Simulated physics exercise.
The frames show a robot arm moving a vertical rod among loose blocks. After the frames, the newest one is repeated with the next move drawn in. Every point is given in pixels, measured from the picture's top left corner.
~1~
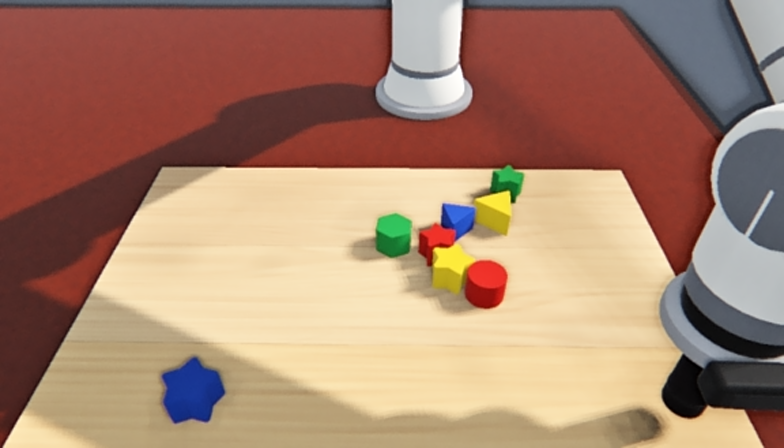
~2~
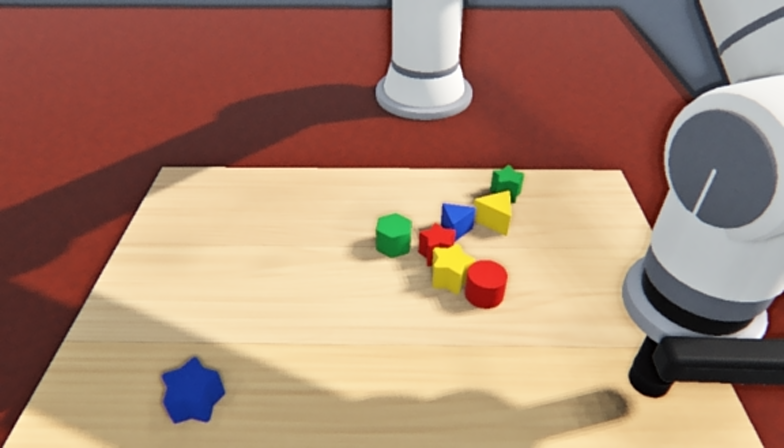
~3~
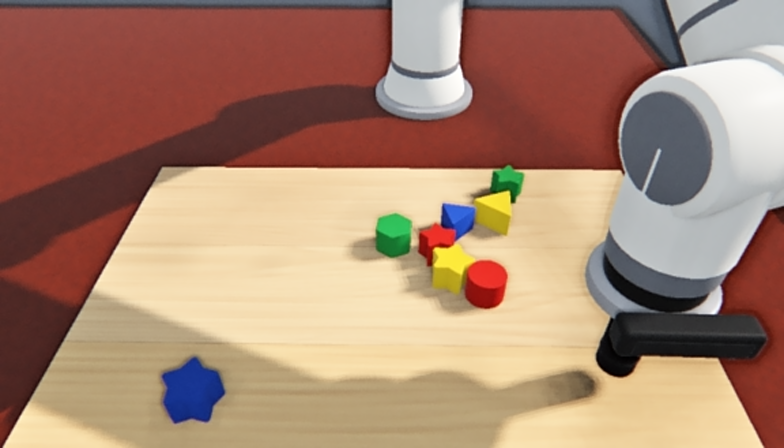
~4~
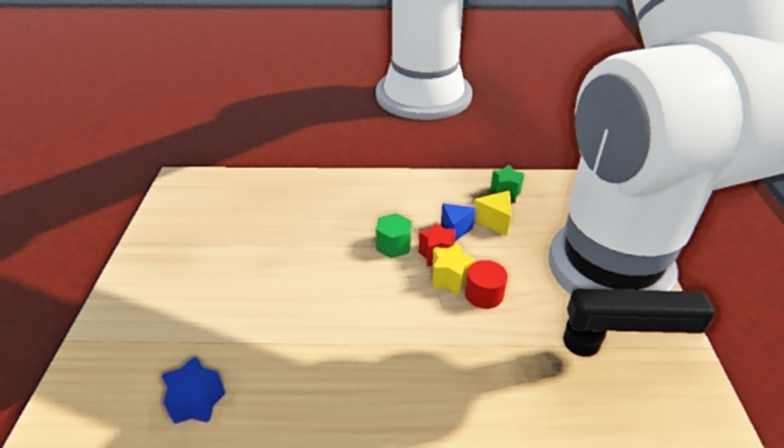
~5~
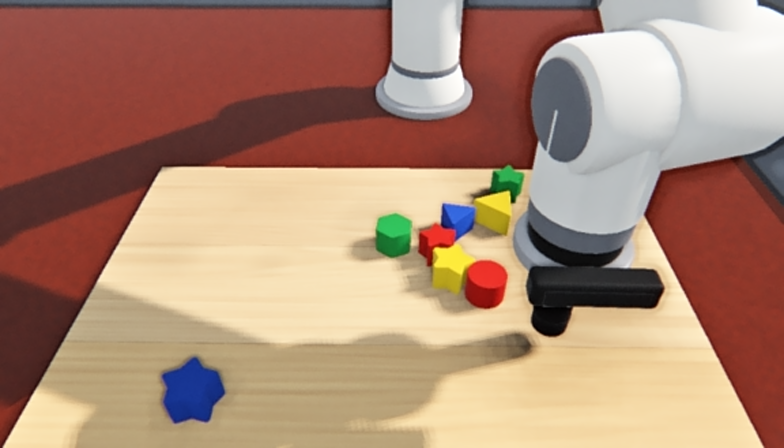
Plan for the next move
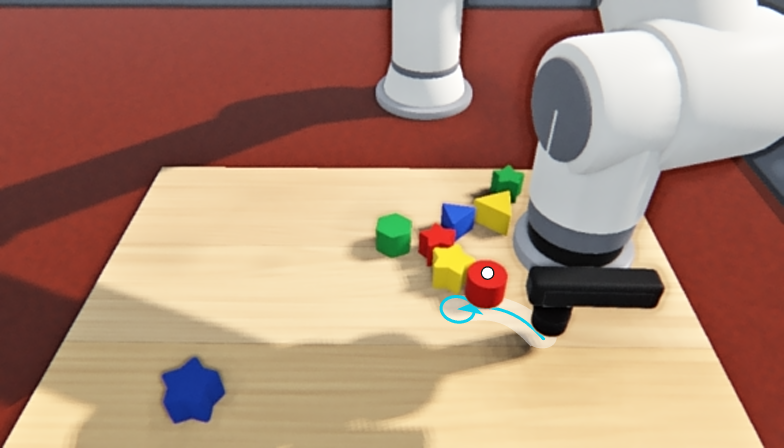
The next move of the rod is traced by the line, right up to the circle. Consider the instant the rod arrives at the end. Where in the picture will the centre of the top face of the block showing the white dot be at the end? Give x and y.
The middle of the upper face of the block showing the white dot will lie at about (449, 262) in the picture.
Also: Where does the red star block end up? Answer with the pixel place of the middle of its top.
It is at (424, 219).
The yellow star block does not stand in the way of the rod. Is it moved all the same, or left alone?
Moved.
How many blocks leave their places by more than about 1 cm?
Once the path ends, three or more blocks will have shifted.
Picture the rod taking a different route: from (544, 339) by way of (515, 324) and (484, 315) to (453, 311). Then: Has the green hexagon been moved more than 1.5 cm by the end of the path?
The answer is no.
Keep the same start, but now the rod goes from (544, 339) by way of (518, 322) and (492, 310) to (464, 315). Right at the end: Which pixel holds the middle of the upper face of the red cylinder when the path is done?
Located at (461, 266).
The drawn path runs from (544, 339) by way of (519, 318) and (489, 308) to (458, 309); the dot is on the red cylinder.
The first path, step by step. Halfway along, rod (507, 296); red star block (435, 233); yellow star block (449, 255); red cylinder (481, 269).
At the end, rod (459, 294); green hexagon (391, 223), turned 10° anticlockwise; red star block (424, 219); yellow star block (429, 241), turned 20° clockwise; red cylinder (449, 262).
